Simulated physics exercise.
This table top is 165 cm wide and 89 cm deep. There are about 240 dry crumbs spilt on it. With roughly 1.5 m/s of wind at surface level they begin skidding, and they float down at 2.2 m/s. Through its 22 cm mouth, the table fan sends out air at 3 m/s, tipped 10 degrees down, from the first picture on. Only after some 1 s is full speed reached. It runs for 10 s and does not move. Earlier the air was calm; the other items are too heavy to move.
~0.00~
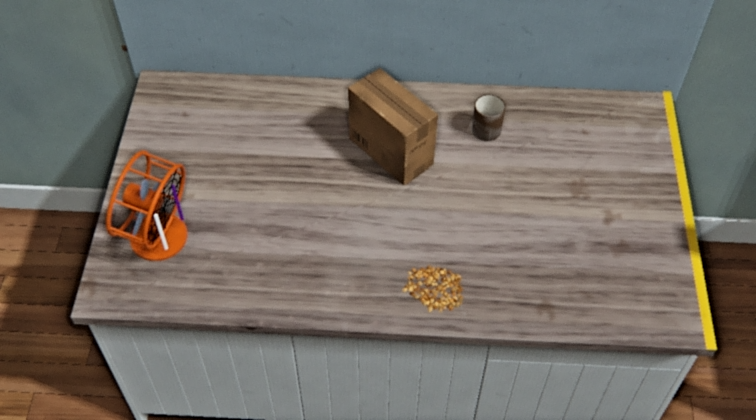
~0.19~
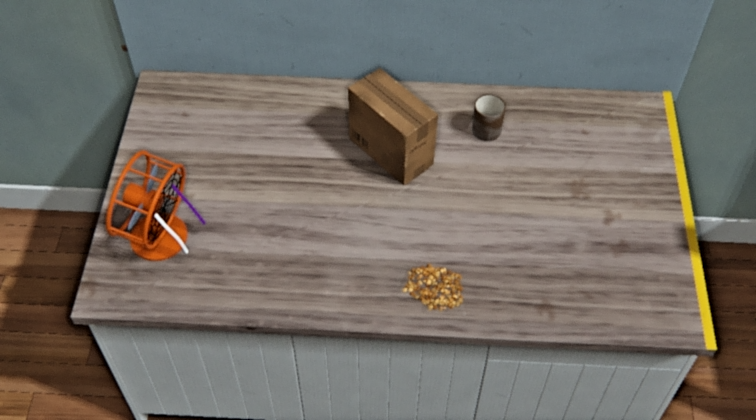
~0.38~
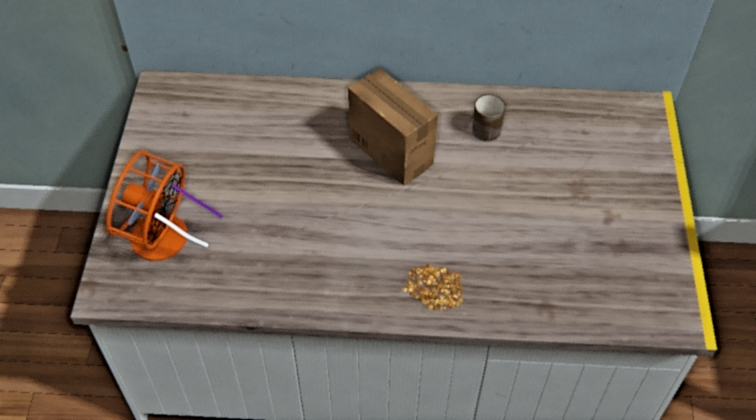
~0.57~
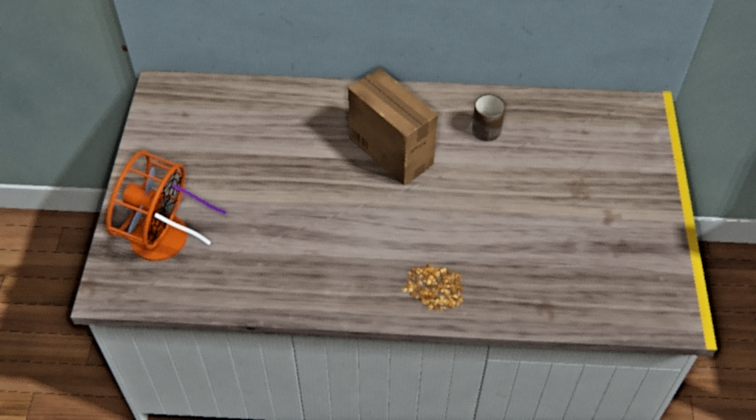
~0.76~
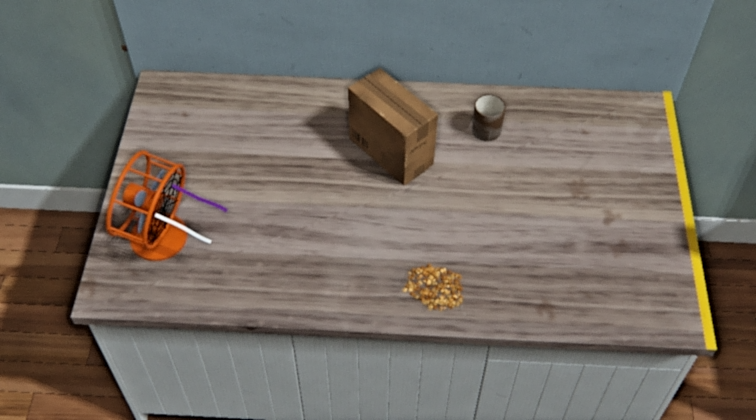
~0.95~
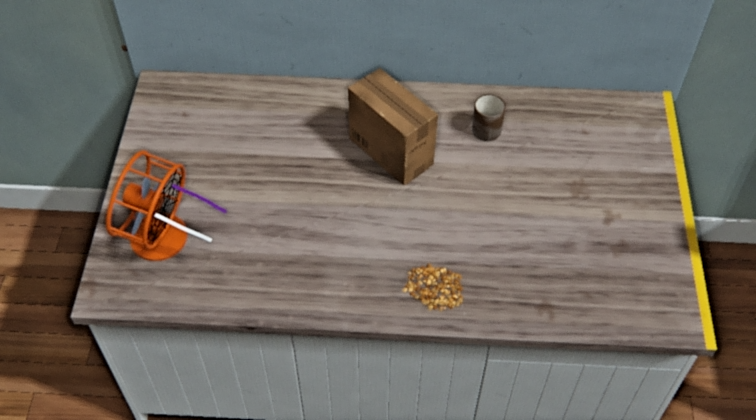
A wooden table top holds still crumbs while an orange fan's ribbons lift and stream right.
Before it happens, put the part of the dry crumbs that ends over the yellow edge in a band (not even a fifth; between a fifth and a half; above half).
I expect the share ending over that edge to be the majority of them.
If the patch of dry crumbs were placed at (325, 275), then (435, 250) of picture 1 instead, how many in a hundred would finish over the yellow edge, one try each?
Roughly 40 %, then 90 %.
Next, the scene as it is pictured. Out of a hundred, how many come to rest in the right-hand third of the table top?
0 %.
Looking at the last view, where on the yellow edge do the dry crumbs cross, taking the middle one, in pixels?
Roughly at pixel (709, 309).
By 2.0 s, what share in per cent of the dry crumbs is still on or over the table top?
About 0 per cent remain.
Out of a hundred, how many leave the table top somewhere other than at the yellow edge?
The share is about 40 %.
After 2.0 s, 9 % are on the move or not yet settled, 65 % are over the yellow edge.
After 3.2 s, 0 % are on the move or not yet settled, 65 % are over the yellow edge.
After 5.5 s, 0 % are on the move or not yet settled, 65 % are over the yellow edge.
After 10.0 s, at the end, 65 % are over the yellow edge.
